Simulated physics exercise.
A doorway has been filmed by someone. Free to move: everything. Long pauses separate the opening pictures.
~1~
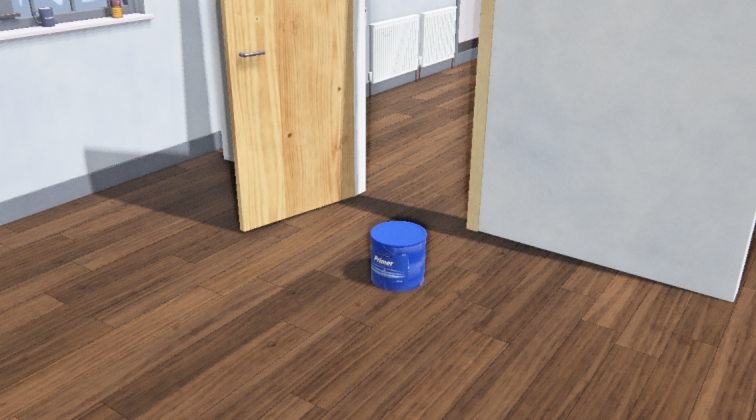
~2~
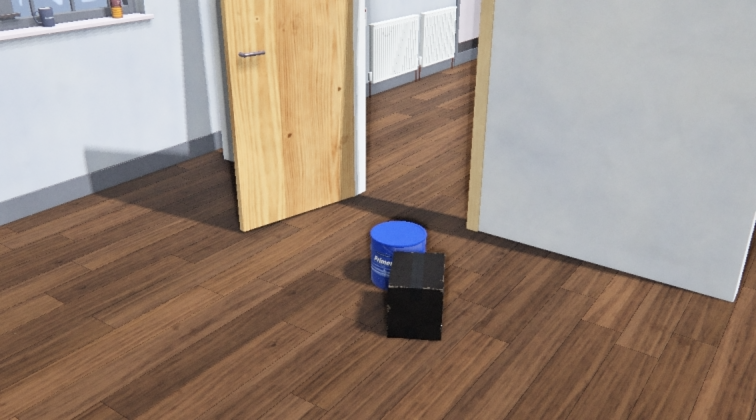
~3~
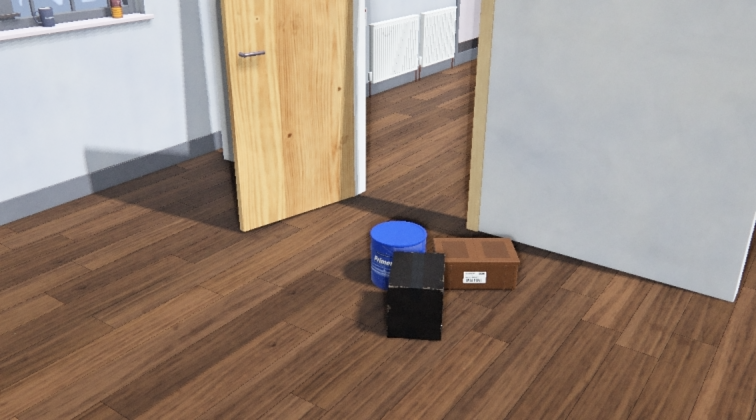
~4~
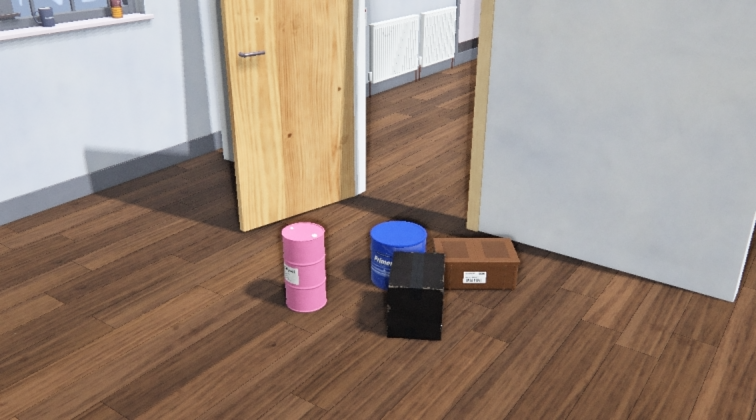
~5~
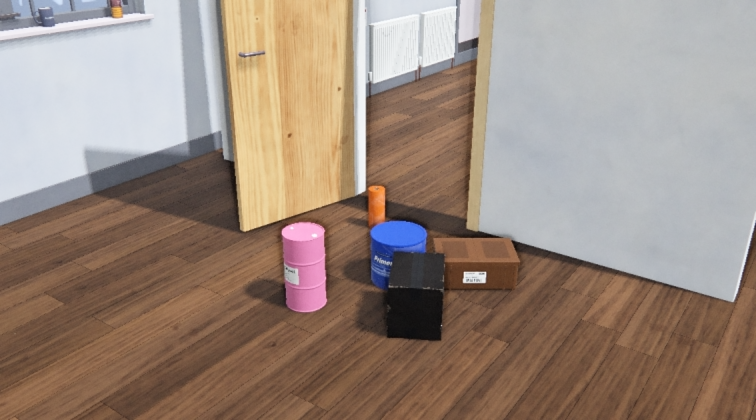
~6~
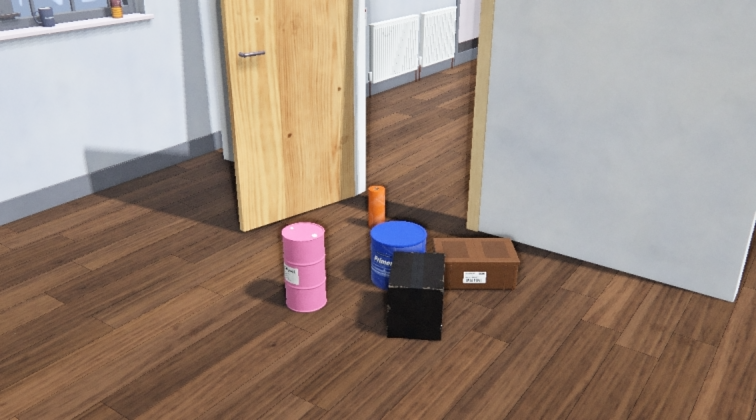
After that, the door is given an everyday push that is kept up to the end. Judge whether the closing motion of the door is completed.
Judgement: The motion is completed.
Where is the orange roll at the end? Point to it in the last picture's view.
Around (449, 198).
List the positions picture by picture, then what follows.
In the first frame, door wide open and still; blue pail (398, 256).
In the second frame, door wide open and still; black box (417, 294).
In the third frame, door wide open and still; blue pail (398, 256); brown tote (474, 264).
In the fourth frame, door wide open and still; pink canister (305, 267); black box (417, 294).
In the fifth frame, door wide open and still; blue pail (398, 256); brown tote (474, 264).
In the sixth frame, door wide open and still; orange roll (377, 208); pink canister (305, 267).
Then, 1.10 s later than the last frame, door 61° open.
Then, 1.70 s later than the last frame, door 22° open; orange roll moved well along near (405, 204).
Then, 2.10 s later than the last frame, door 0° open; orange roll tilted by 7° near (431, 193).
When it is over, door 0° open; lying over on the floor, orange roll; the other 4 as before. End places, in pixels of the last picture, orange roll near (449, 198).
